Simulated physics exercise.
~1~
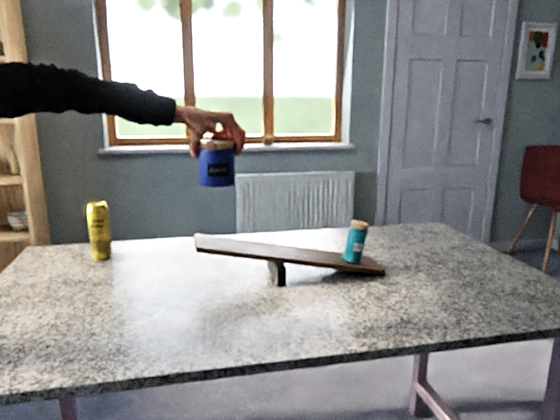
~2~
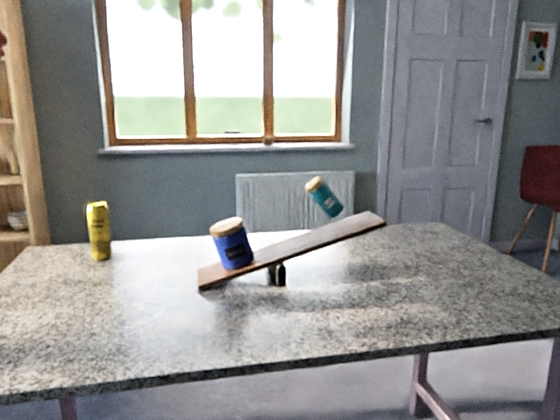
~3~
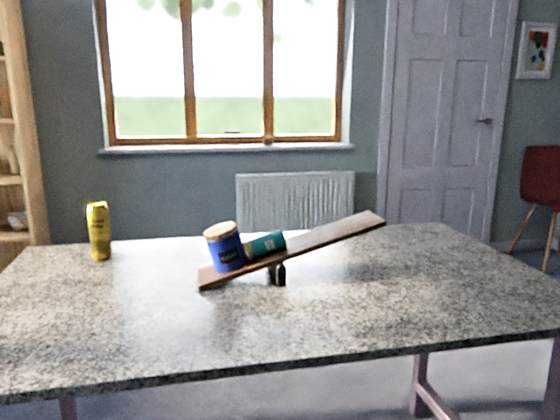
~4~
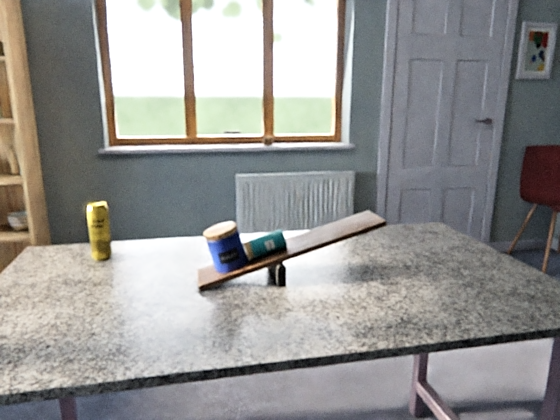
On a speckled tabletop, a hand dropping a blue jar onto a seesaw plank, tipping it and tossing a turquoise shaker against the jar.
